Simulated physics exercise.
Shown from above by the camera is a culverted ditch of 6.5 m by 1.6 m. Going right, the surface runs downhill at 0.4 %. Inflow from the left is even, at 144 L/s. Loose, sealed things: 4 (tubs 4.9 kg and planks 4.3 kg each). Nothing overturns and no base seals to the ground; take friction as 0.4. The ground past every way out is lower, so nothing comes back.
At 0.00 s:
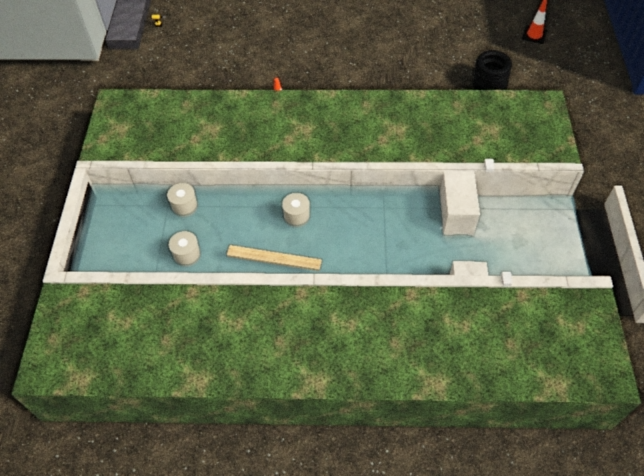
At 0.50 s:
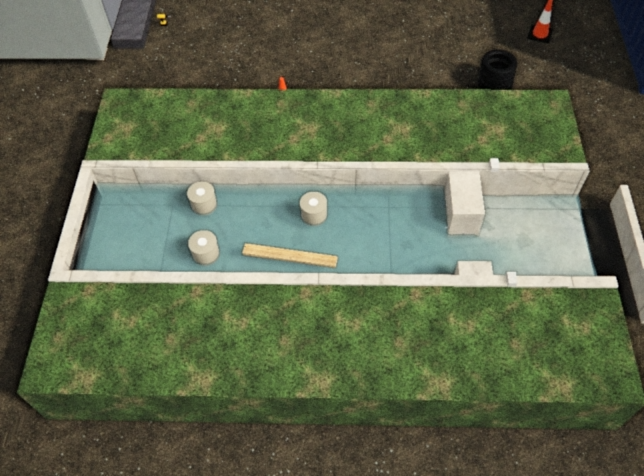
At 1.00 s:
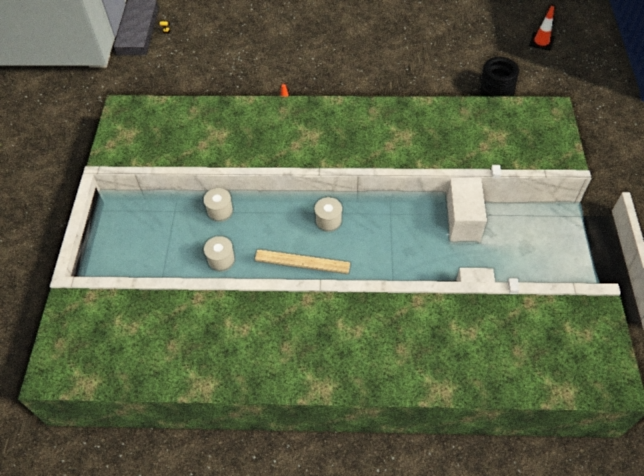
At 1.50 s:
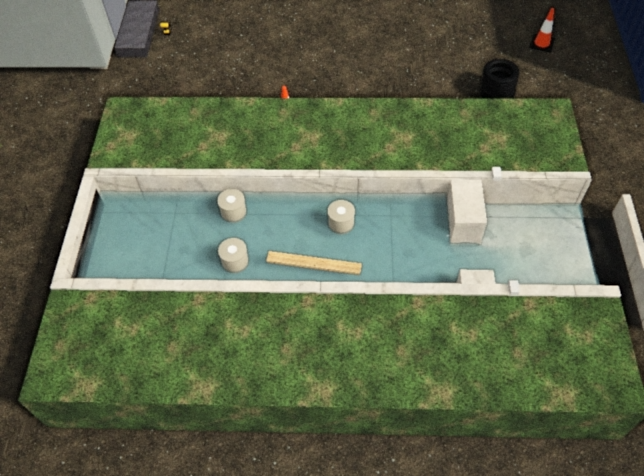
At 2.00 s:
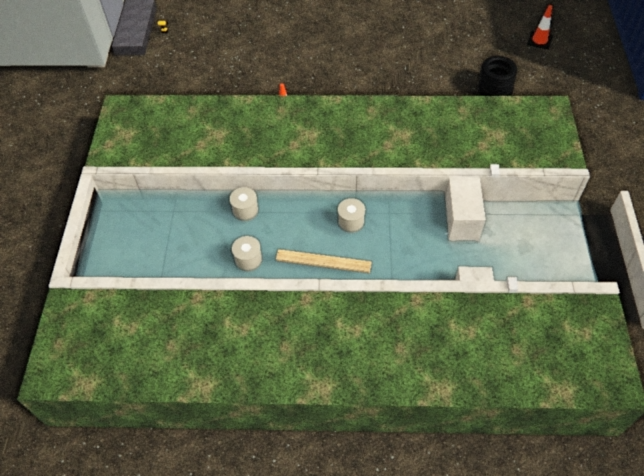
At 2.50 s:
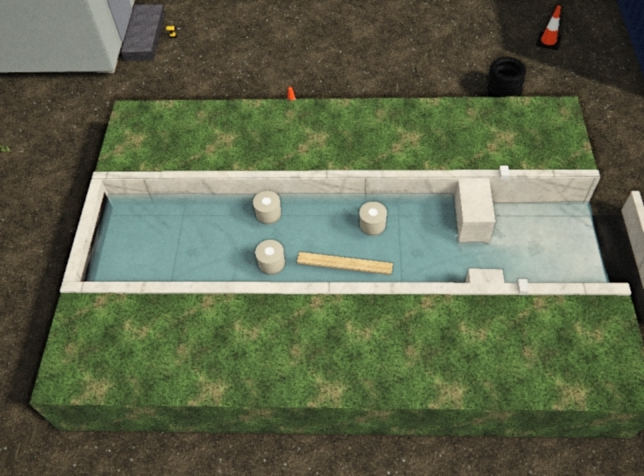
In a shallow, pale-walled channel between two grassy banks, three round tubs and a wooden plank float on blue-green water, drifting slowly to the right together while the pale blocks near the right end stay in place.
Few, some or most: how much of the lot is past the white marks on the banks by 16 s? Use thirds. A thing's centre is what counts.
It is at least two thirds.
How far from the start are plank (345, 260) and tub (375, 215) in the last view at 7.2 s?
Taking them in the order asked, one is washed out, then the other is gone out.
After 3.5 s 0 of 4 are over the mark; 4 afloat.
After 7.2 s 2 of 4 are over the mark; 2 afloat.
After 12.0 s 4 of 4 are over the mark; 0 afloat.
After 16.0 s 4 of 4 are over the mark; 0 afloat.
